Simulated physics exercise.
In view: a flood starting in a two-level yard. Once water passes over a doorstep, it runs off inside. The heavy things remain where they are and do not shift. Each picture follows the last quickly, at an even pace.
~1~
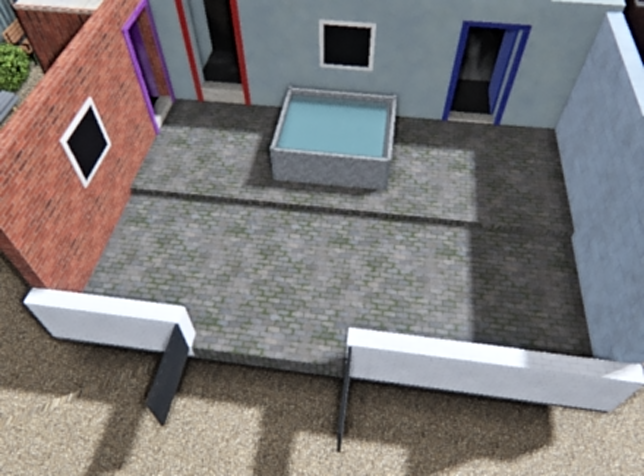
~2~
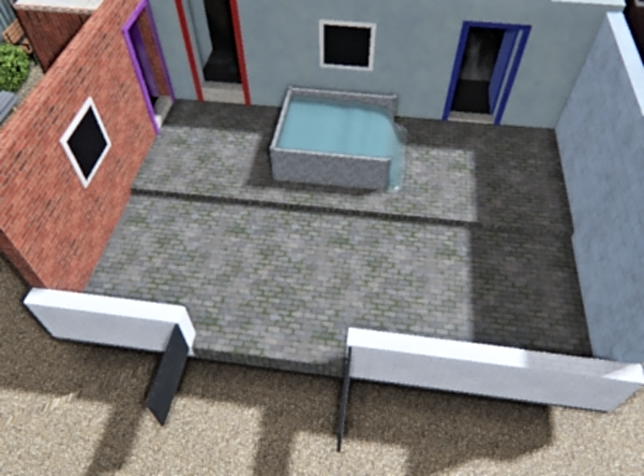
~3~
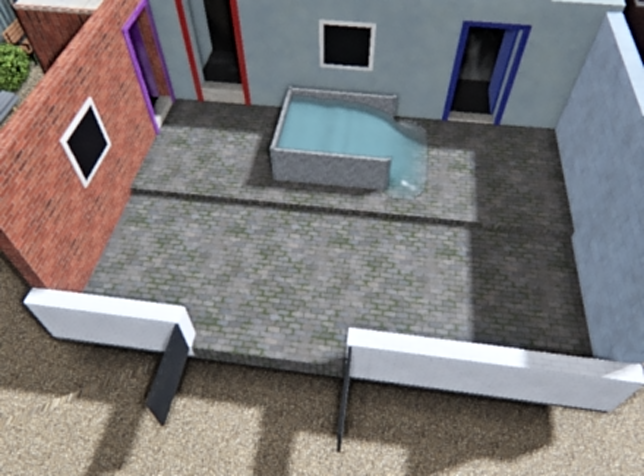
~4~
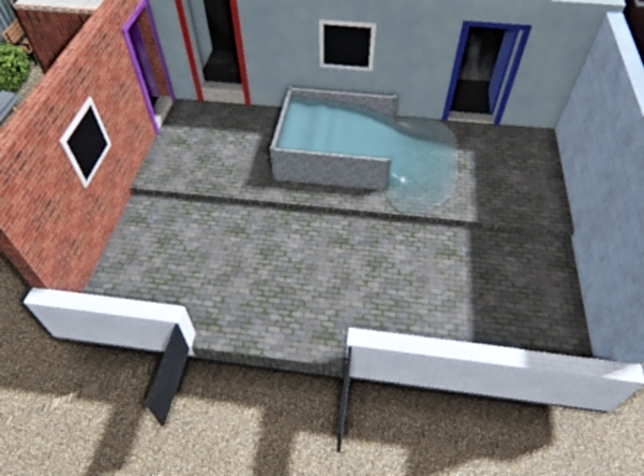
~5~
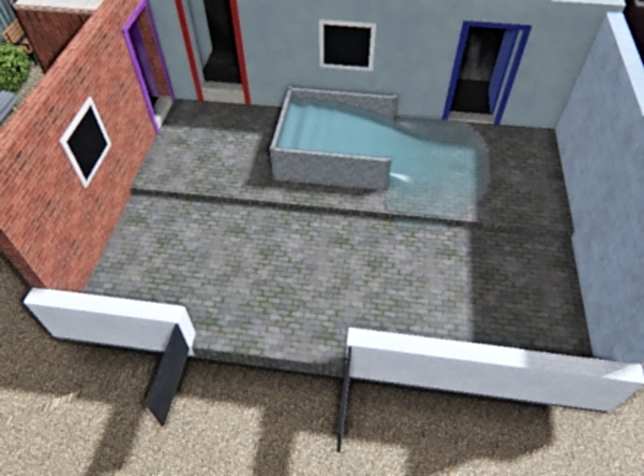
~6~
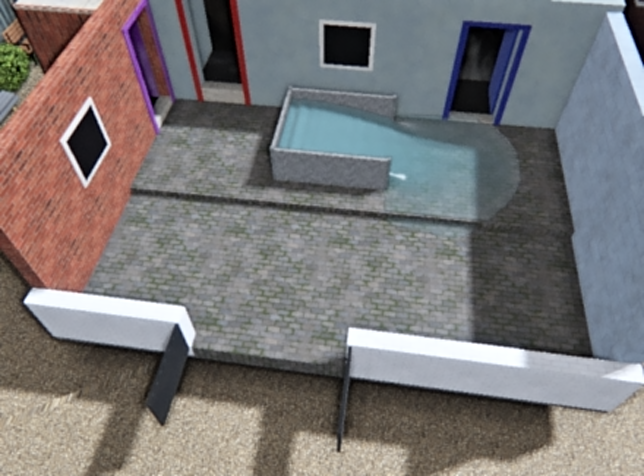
In a walled yard, water pours from the tank's right side and spreads rightward across the paving.
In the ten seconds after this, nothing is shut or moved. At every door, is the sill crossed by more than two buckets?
The red door ends up at or below the line; the purple door ends up at or below the line; the blue door ends up above the line.
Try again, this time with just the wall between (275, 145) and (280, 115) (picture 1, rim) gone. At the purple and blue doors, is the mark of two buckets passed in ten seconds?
Purple tops the threshold and blue remains within limit.
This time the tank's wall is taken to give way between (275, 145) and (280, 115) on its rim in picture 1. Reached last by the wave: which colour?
The blue door.
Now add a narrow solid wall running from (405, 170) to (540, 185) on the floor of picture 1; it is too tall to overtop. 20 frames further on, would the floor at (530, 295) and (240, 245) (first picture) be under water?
Submerged and spared, in that order.
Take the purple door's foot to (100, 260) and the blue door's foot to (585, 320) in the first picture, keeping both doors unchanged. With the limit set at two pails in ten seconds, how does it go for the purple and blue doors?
In short: The purple door falls short, the blue door tops the mark.
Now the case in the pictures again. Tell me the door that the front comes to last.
My pick is the one in purple.
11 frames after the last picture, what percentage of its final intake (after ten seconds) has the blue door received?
It should be near 20 percent of the ten-second total.
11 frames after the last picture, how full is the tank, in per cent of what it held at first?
About 32 %.
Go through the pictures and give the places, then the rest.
In the first picture, still water in the water tank at (336, 125).
In the second picture, water pours out at (388, 148) and has run to (387, 191).
In the third picture, the front is at (410, 196), out from the gap at (388, 150).
In the fourth picture, water pours out at (388, 150) and has run to (431, 206).
In the fifth picture, the front is at (485, 184), out from the gap at (388, 150).
In the sixth picture, water pours out at (388, 151) and has run to (515, 179).
A moment on, water covers 25 % of the floor; the red door not reached, the purple door not reached, the blue door under two buckets in.
Next, water covers 30 % of the floor; the red door not reached, the purple door not reached, the blue door over two buckets in.
Then, water covers 35 % of the floor; the red door not reached, the purple door not reached, the blue door over two buckets in.
Later, water covers 70 % of the floor; the red door not reached, the purple door not reached, the blue door far over two buckets in.
In the end, water covers 80 % of the floor; the red door wet at the sill, nothing in, the purple door wet at the sill, nothing in, the blue door far over two buckets in.
